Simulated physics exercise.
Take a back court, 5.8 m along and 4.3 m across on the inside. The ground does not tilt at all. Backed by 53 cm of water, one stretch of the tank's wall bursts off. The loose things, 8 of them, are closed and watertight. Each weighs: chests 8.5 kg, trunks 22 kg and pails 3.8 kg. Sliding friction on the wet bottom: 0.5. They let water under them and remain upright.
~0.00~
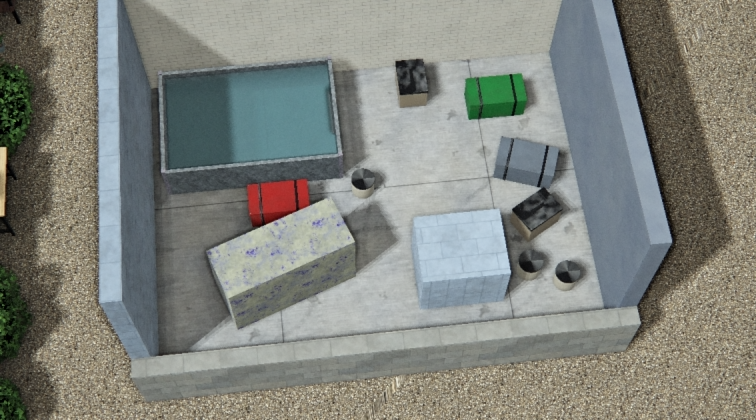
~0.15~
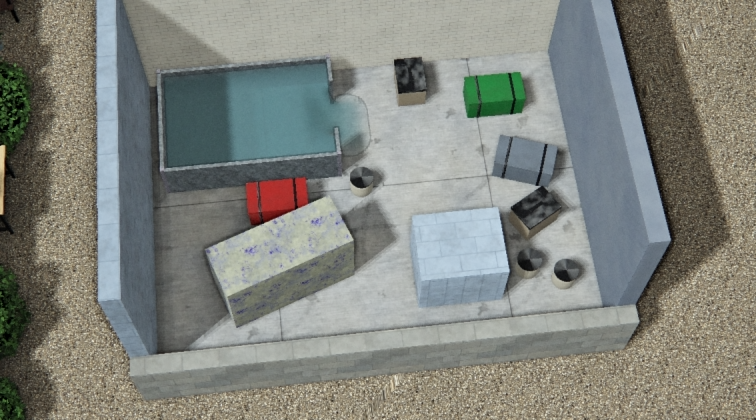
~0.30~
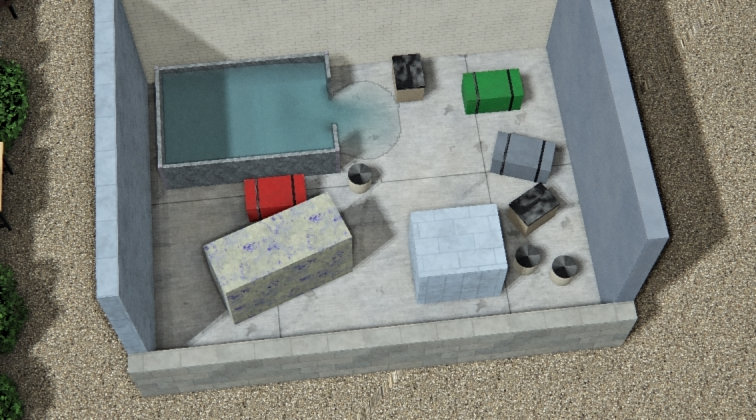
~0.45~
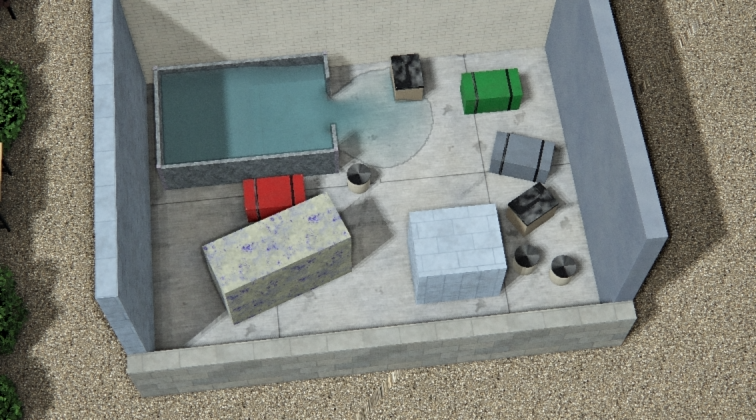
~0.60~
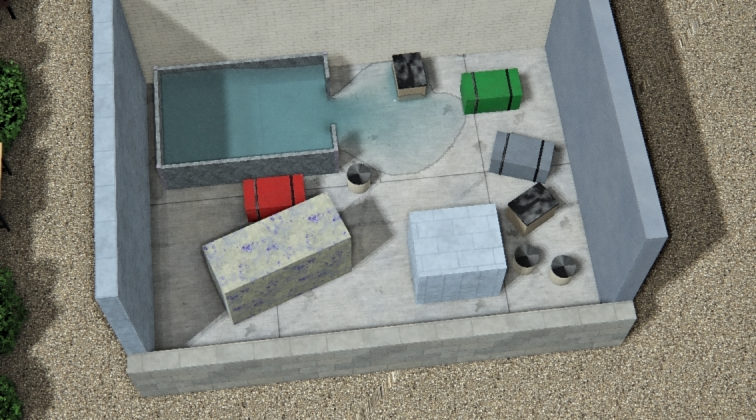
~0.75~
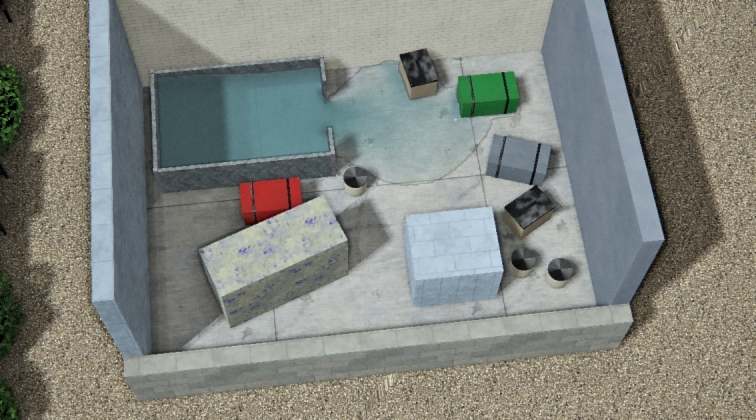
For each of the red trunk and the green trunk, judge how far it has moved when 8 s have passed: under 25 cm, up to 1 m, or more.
Red trunk: Practically unmoved; green trunk: Moved far.
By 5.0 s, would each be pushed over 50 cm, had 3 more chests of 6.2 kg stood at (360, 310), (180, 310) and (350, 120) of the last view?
Note, same order as listed: Inside the limit, inside the limit, beyond the limit.
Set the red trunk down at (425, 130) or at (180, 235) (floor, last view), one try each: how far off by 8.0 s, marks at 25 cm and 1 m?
Order of tries: It is flushed away; it keeps its spot.
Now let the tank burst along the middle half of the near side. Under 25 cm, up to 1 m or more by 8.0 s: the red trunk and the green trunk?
In that case the red trunk winds up well away while the green trunk creeps a small distance.
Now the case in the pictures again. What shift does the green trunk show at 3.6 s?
Around 80 centimetres.
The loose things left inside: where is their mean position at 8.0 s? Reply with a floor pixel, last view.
Centred roughly on (406, 249).
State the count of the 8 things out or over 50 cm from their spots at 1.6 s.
Tally: 2.
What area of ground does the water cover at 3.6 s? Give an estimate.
Somewhere about 14 m2, give or take.
After 1.6 s the red trunk is near (271, 195), 0.0 m from its start, aground; the green trunk is near (525, 84), 0.5 m from its start, aground; 1 afloat.
After 3.6 s the red trunk is near (271, 195), 0.0 m from its start, aground; the green trunk is near (508, 139), 0.9 m from its start, afloat; 5 afloat.
After 5.6 s the red trunk is near (271, 195), 0.0 m from its start, aground; the green trunk is near (482, 192), 1.7 m from its start, afloat; 6 afloat.
After 8.0 s the red trunk is near (271, 195), 0.0 m from its start, aground; the green trunk is near (374, 186), 2.2 m from its start, afloat; 7 afloat.
